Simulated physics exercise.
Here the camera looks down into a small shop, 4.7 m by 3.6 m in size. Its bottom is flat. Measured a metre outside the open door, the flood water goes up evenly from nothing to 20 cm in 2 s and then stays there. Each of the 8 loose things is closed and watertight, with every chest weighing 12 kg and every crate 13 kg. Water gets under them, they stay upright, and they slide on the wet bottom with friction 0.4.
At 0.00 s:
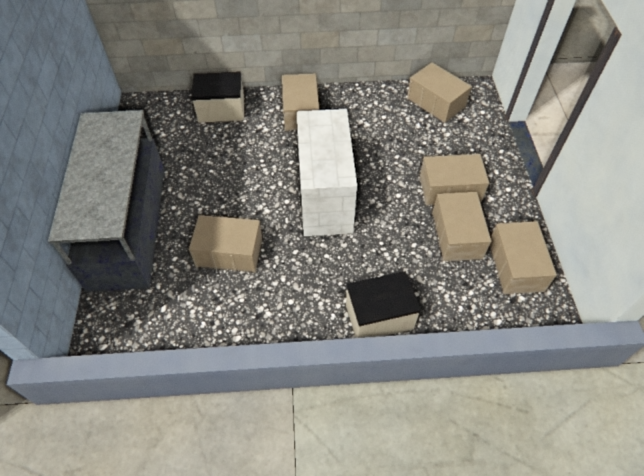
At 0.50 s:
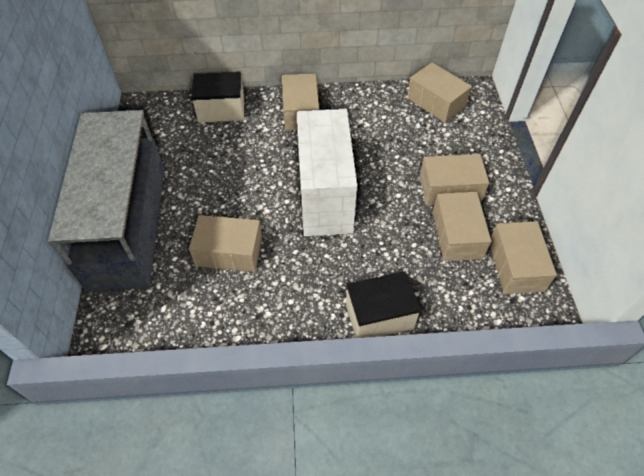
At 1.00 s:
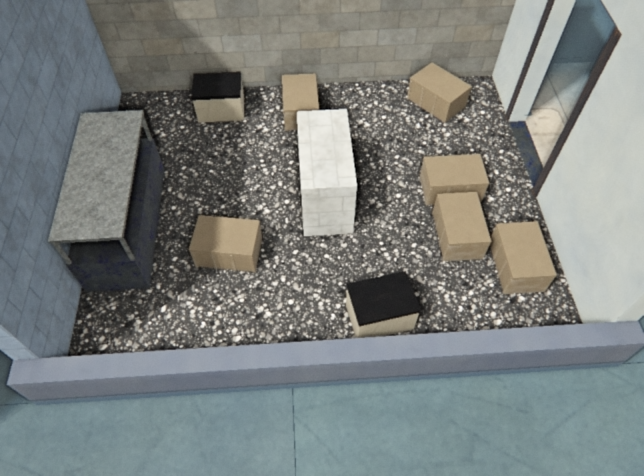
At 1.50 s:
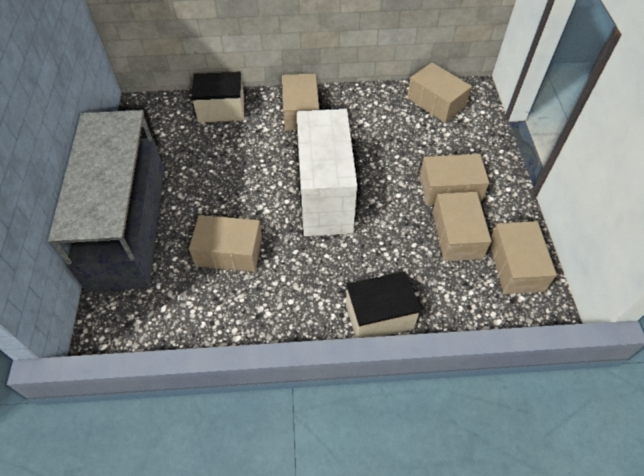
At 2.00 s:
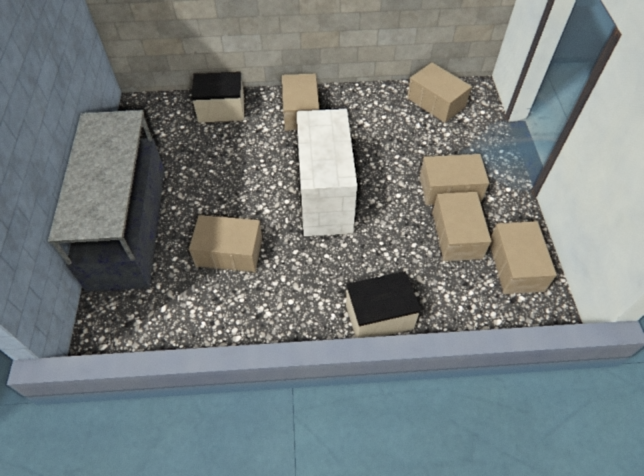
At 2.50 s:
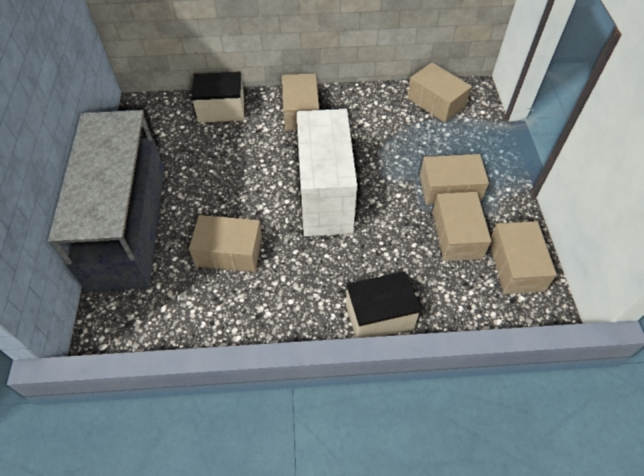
Blue-tinted water spreads over the pale pavement outside a small roofless shop, seen from a fixed, high angle looking down. On its speckled gravel-like floor stand a tall white block in the middle, a grey-topped counter at left, and scattered tan boxes, two with black tops. The water deepens in colour outside, fills the open doorway at right, then creeps inside around the nearest boxes, which stay still.
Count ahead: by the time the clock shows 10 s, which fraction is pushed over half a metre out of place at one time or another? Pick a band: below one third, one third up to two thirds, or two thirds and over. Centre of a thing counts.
The share is two thirds and over.
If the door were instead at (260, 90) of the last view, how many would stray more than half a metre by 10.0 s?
Then it comes to 4 of them.
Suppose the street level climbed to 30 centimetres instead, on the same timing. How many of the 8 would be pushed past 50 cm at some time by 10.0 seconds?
Count under that change: 8.
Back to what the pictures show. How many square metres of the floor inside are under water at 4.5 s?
Somewhere around 9.5 m2, roughly.
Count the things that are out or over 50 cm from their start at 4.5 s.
By my tally, 2.
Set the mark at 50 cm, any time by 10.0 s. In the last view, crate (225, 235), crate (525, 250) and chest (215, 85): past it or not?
Same order as the question: Smaller, smaller, greater.
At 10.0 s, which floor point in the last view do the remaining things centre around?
The centre sits near (325, 238).
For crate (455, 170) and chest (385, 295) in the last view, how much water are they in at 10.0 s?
5 and 8 cm.
After 3.5 s 1 of 8 are over 50 cm from their spots; 0 afloat.
After 4.5 s 2 of 8 are over 50 cm from their spots; 1 afloat.
After 7.0 s 4 of 8 are over 50 cm from their spots; 2 afloat.
After 10.0 s 6 of 8 are over 50 cm from their spots, and 6 have been at some point; 5 afloat.
